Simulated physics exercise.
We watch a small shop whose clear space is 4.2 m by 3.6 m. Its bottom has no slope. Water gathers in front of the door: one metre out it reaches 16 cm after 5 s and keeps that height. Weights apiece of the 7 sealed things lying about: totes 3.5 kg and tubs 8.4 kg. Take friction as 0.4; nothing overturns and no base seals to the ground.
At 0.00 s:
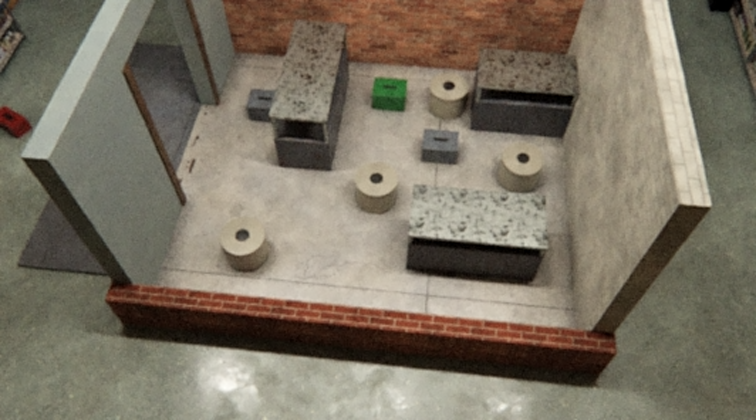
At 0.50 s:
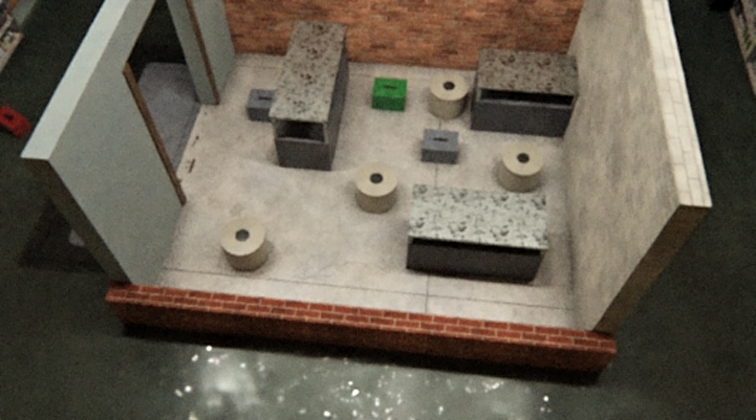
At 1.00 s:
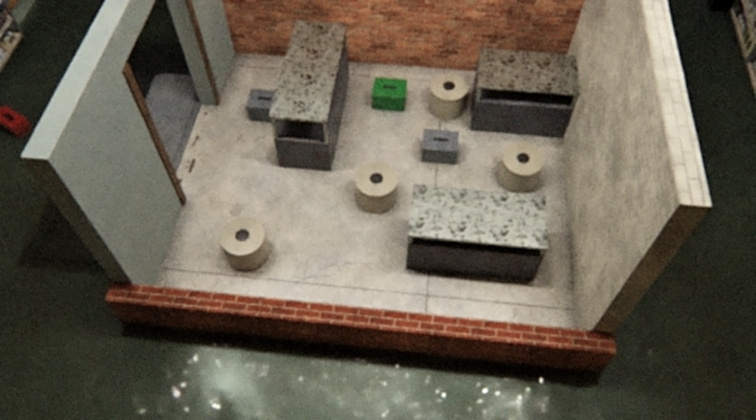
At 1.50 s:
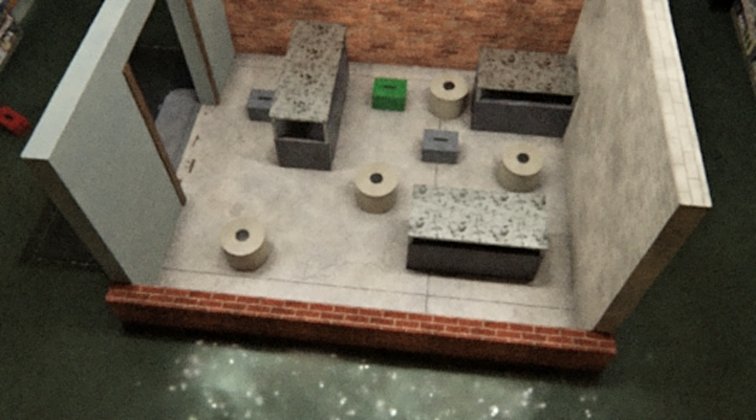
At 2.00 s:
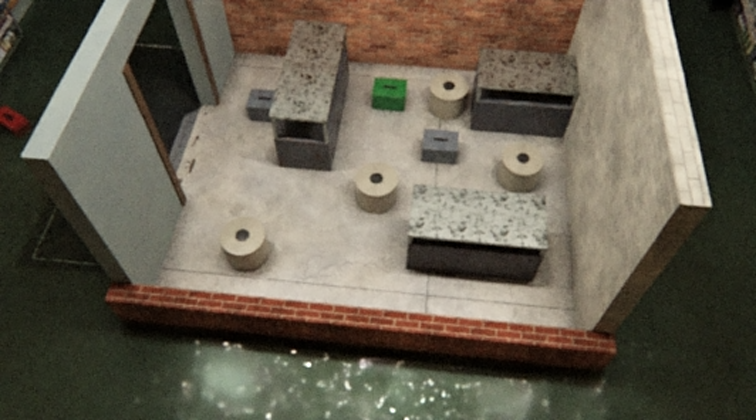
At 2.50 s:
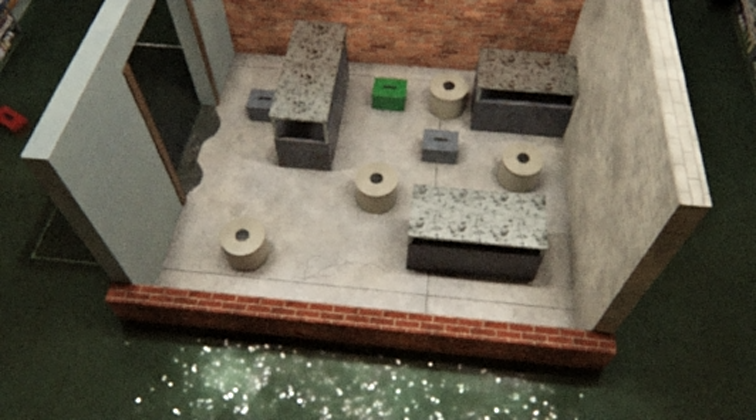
The footage shows a small walled shop with counters, pale round tubs, and gray and green totes, all staying still, while dark water spreads over the ground outside and, by the end, edges in at the doorway on the left.
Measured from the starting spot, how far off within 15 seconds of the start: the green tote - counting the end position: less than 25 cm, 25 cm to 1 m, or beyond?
The green tote is nudged along.
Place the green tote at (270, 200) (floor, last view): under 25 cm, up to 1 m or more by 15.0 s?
It travels far.
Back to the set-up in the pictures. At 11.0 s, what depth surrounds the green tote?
Roughly 3 cm.
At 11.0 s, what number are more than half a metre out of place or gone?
I count 0.
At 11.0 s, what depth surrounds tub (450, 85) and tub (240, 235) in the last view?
About 3 and 6 cm.
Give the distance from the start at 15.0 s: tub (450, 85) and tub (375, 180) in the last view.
In turn: 30 cm, 30 cm.
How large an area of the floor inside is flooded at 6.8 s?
About 8.0 m2.
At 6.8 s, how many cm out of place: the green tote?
About 0 cm.
After 3.5 s the green tote is near (390, 87), 0.0 m from its start, aground; 0 afloat.
After 6.8 s the green tote is near (390, 87), 0.0 m from its start, aground; 1 afloat.
After 11.0 s the green tote is near (367, 83), 0.3 m from its start, afloat; 4 afloat.
After 15.0 s the green tote is near (413, 64), 0.4 m from its start, afloat; 7 afloat.
